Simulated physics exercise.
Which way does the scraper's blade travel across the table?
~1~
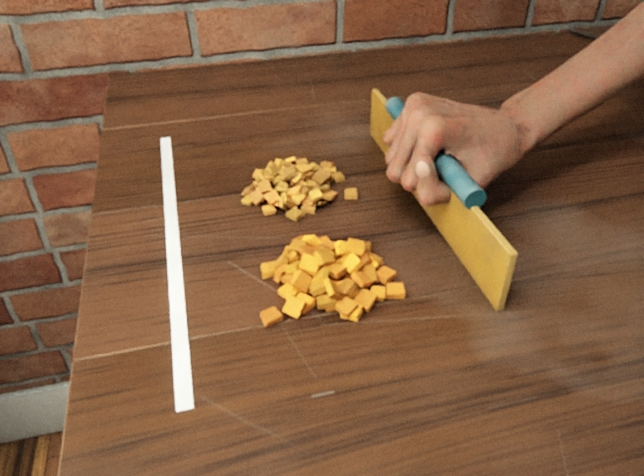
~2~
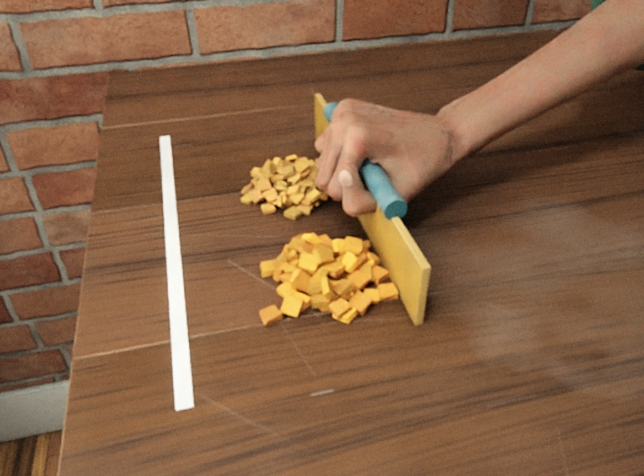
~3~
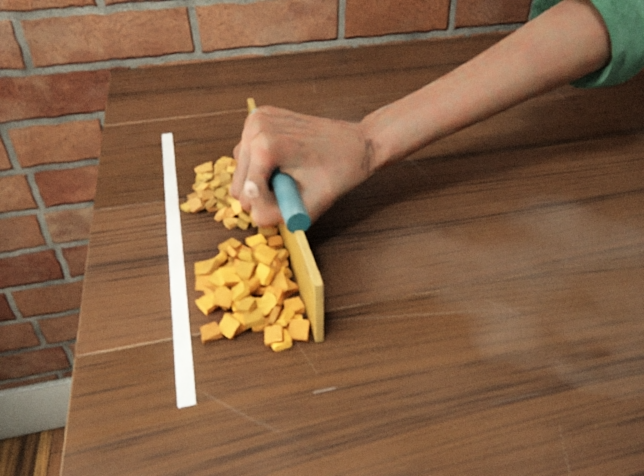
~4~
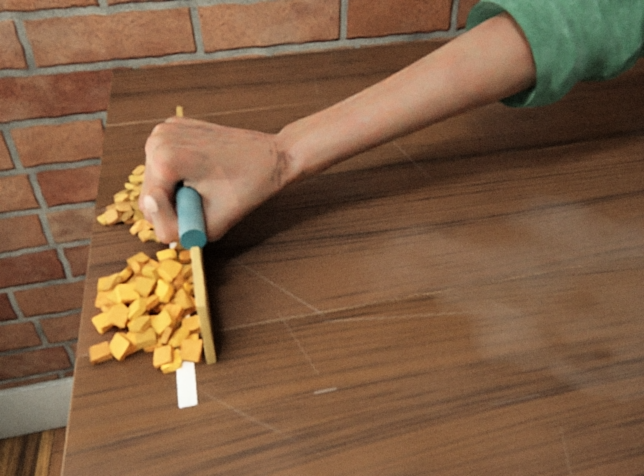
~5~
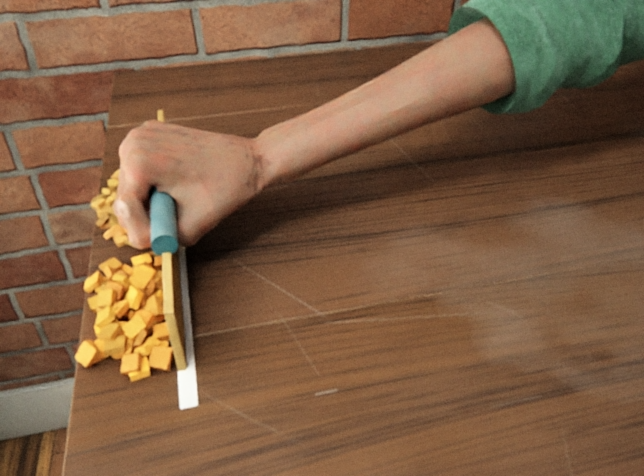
The blade moves to the left, with the hand pushing it towards the strip of white tape.
